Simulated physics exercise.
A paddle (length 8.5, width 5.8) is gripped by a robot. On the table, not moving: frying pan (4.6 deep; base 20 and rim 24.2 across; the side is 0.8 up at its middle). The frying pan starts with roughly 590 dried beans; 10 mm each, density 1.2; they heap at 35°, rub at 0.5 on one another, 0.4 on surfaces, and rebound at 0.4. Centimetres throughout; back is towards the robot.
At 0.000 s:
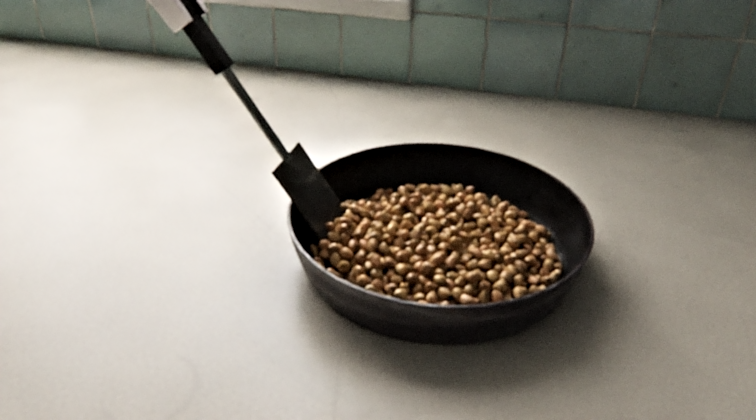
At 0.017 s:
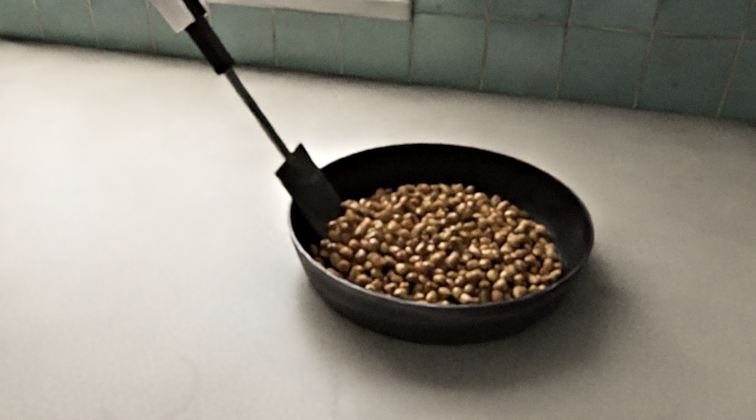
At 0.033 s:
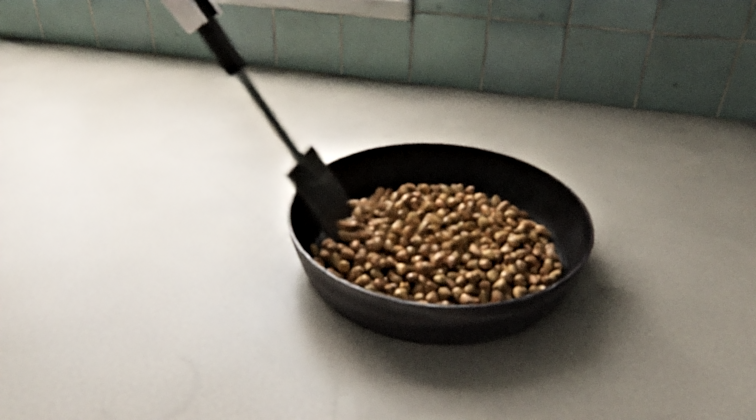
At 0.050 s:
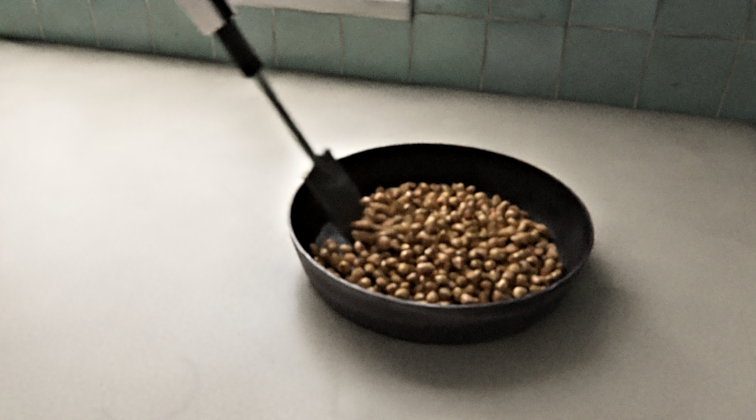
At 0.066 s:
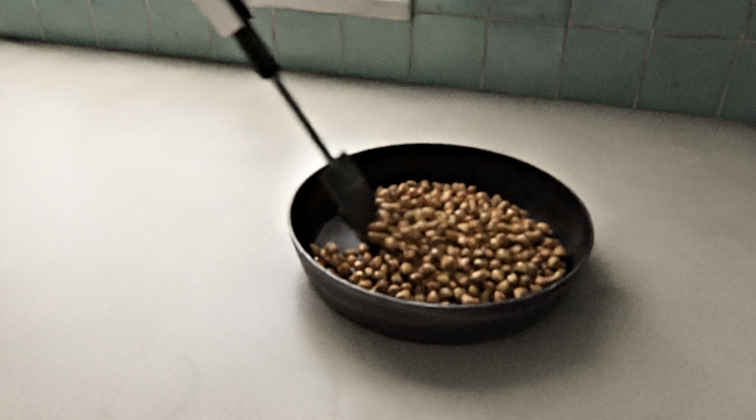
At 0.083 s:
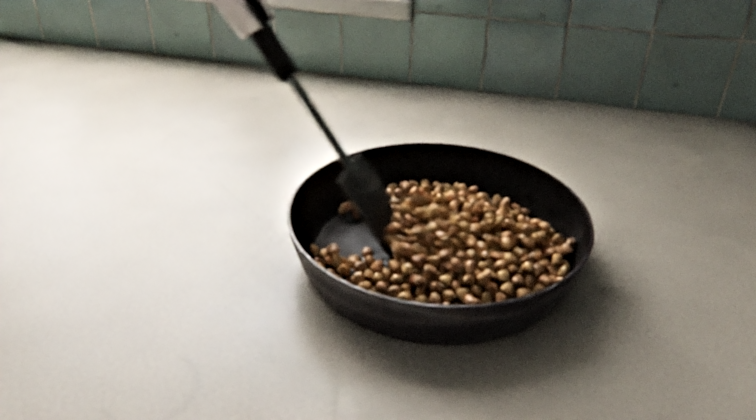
On a pale counter by a green tiled wall, a robot-held black paddle dipped into a dark pan of brown beans and pushed them slowly to the right, baring a patch of the pan's bottom.
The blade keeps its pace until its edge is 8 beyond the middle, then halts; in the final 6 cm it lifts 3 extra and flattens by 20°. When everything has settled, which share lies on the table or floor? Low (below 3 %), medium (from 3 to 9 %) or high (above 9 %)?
A medium share, from 3 to 9 %, ends on the table or floor.
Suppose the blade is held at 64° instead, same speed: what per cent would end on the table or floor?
It would be near 5 per cent.
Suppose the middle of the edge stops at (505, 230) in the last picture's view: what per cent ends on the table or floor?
Some 0 per cent.
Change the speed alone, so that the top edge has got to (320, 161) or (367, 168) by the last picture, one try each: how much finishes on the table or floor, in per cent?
About 0 and 10 per cent.
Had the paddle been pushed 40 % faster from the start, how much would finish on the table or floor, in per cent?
In that case some 10 per cent.
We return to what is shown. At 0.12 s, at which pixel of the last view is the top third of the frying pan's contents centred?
At about (473, 239).
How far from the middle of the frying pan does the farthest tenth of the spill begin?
Some 25 cm.
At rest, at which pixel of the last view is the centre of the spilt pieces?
At about (693, 284).
After 0.12 s, sloping 56°, highest piece 4 above the table; 586 in the frying pan.
After 0.16 s, sloping 48°, highest piece 5 above the table; 586 in the frying pan.
After 0.39 s, sloping 36°, highest piece 5 above the table; 557 in the frying pan, 28 on the table or floor, 1 on the blade or in flight.
After 1.44 s, sloping 36°, highest piece 5 above the table; 557 in the frying pan, 29 on the table or floor.
In the end, 557 in the frying pan, 29 on the table or floor. That is 5 % on the table or floor.
